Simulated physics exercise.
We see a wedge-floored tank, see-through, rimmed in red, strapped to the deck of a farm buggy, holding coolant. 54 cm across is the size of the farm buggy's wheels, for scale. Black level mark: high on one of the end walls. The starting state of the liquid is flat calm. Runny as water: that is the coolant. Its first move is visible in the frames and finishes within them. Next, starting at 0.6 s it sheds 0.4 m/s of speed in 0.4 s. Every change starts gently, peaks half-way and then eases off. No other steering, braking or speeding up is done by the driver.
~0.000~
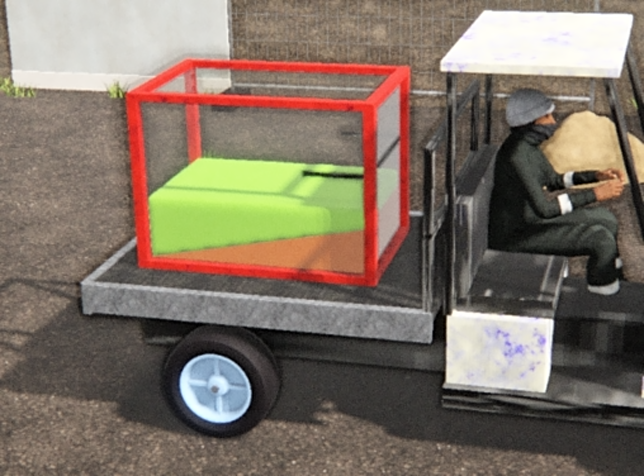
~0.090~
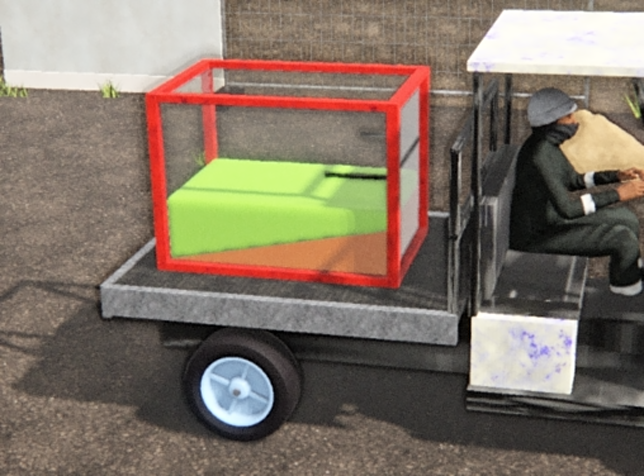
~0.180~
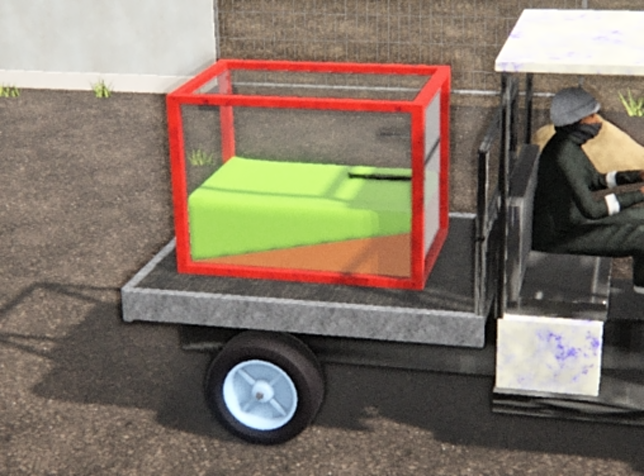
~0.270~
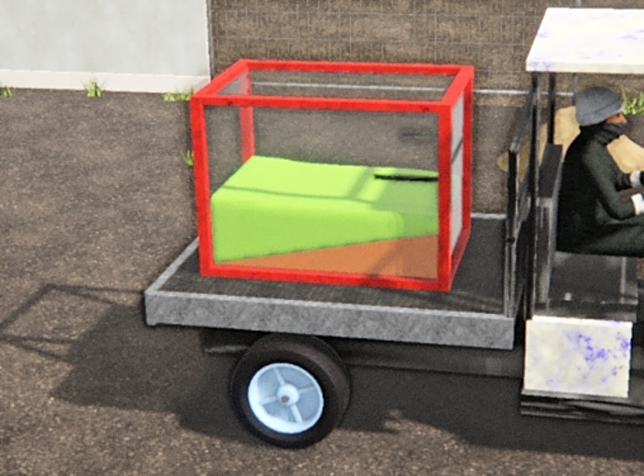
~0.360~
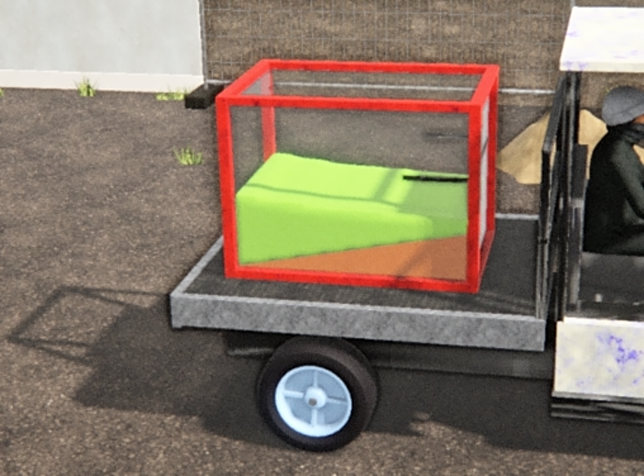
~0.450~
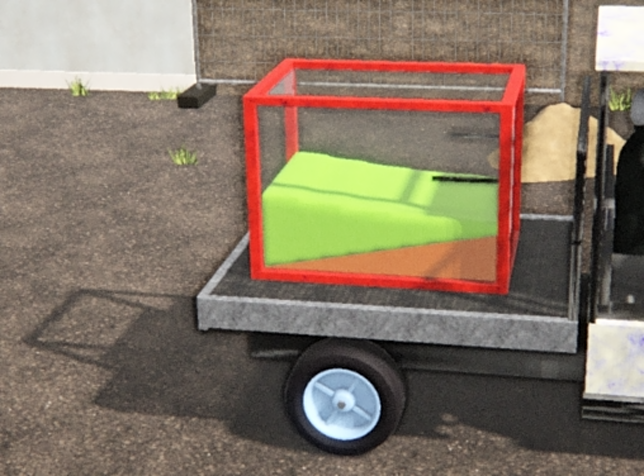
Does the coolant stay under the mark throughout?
No, it reaches the mark.
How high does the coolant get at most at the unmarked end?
45 cm.
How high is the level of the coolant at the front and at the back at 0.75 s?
At the front 28 cm, at the back 32 cm.
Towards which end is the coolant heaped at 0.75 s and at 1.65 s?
The liquid stands at the rear end first and then at the forward end.
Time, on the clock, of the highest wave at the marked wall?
Close to the 2.8 s mark.
Then, 0.75 s in, the surface is 28 cm up at the front and 33 cm at the back; nothing has left.
Then, 1.20 s in, the surface is 48 cm up at the front and 26 cm at the back; nothing has left.
Then, 1.65 s in, the surface is 32 cm up at the front and 28 cm at the back; nothing has left.
Then, 3.98 s in, the waves are smaller; the highest at the front wall was 55 cm, at 2.85 s, against a line at 48 cm.
